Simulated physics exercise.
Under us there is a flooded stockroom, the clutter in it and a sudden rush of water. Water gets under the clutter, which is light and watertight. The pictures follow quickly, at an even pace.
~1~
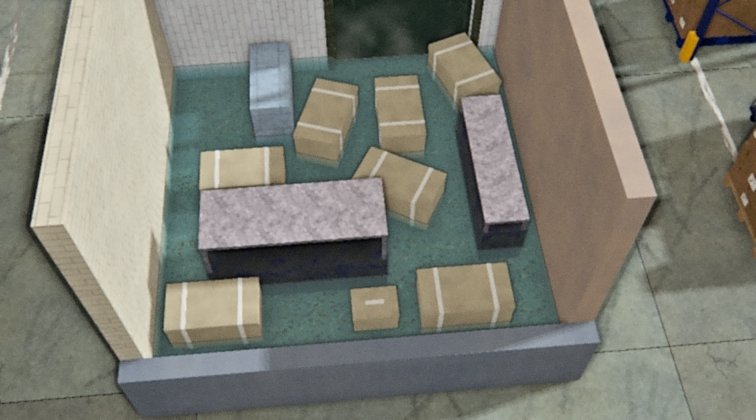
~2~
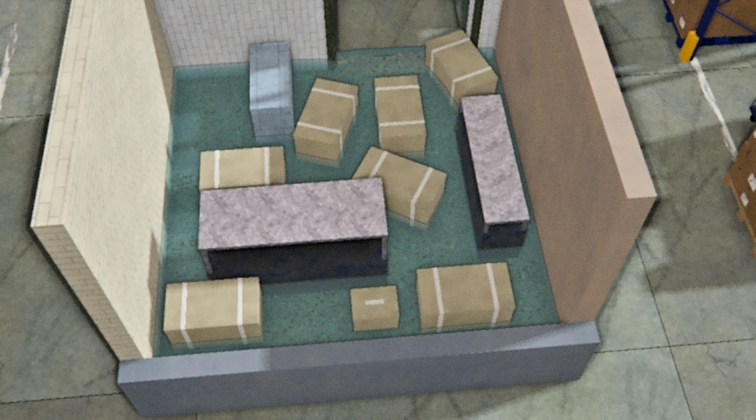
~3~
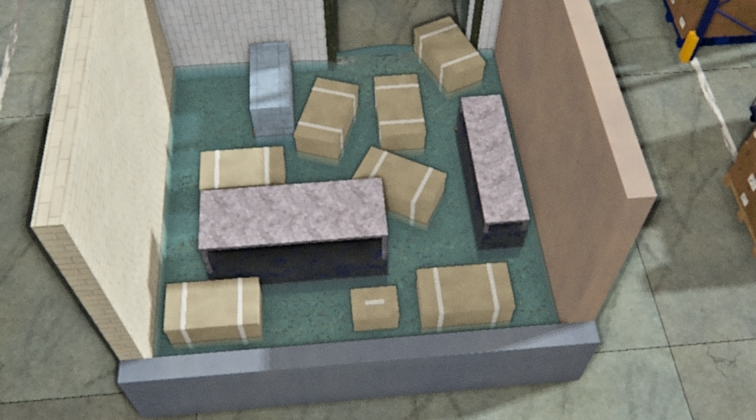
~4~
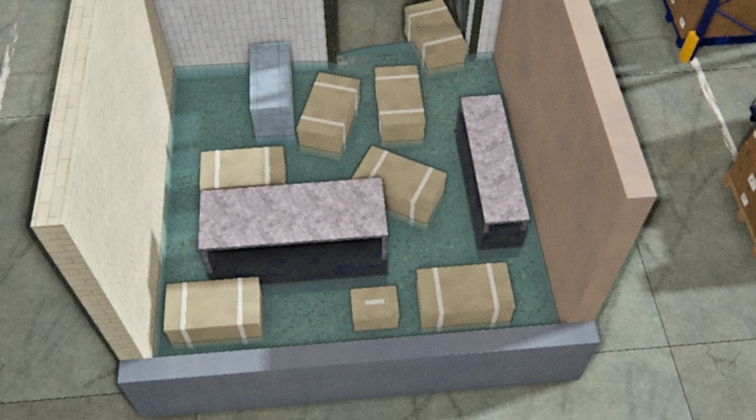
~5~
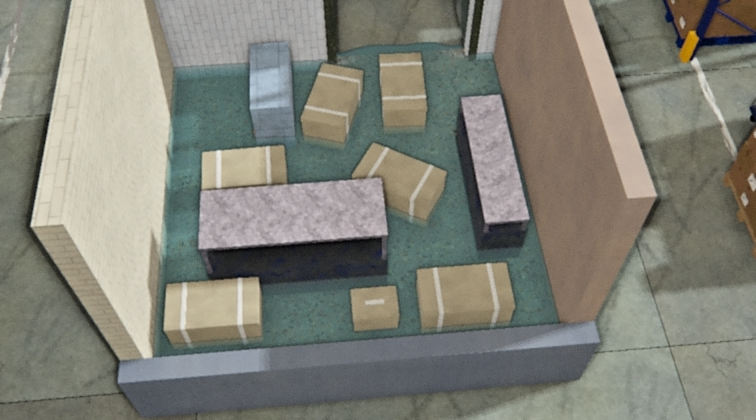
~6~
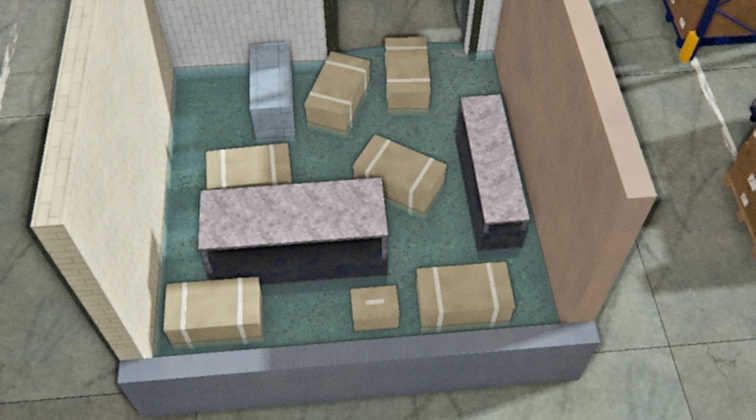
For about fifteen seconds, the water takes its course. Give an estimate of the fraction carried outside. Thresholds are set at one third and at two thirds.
The fraction that goes is likely to be a third up to two thirds.
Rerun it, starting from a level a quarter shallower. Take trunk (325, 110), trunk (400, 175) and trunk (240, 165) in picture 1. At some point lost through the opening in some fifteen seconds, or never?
Well, in turn they're removed, not removed and not removed.
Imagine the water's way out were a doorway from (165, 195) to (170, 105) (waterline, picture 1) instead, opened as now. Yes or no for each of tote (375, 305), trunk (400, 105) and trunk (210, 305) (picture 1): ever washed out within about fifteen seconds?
Ordered result: Retained / retained / retained.
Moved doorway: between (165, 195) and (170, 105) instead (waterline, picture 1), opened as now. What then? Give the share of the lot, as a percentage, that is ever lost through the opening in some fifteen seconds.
It comes to about 20 per cent of the things.
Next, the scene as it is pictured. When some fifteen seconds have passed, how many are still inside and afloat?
That number is 1.
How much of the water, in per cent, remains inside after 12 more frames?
Estimate: Near 60 in a hundred.
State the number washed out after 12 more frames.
I make it 4.
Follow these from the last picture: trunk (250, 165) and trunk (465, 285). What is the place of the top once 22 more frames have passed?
(372, 59) and (439, 204), give or take.
A moment on, 2 of 8 are out; 5 afloat.
Next, 4 of 8 are out; 3 afloat.
Later, 4 of 8 are out; 1 afloat.
In the end, 4 of 8 are out; 1 afloat.
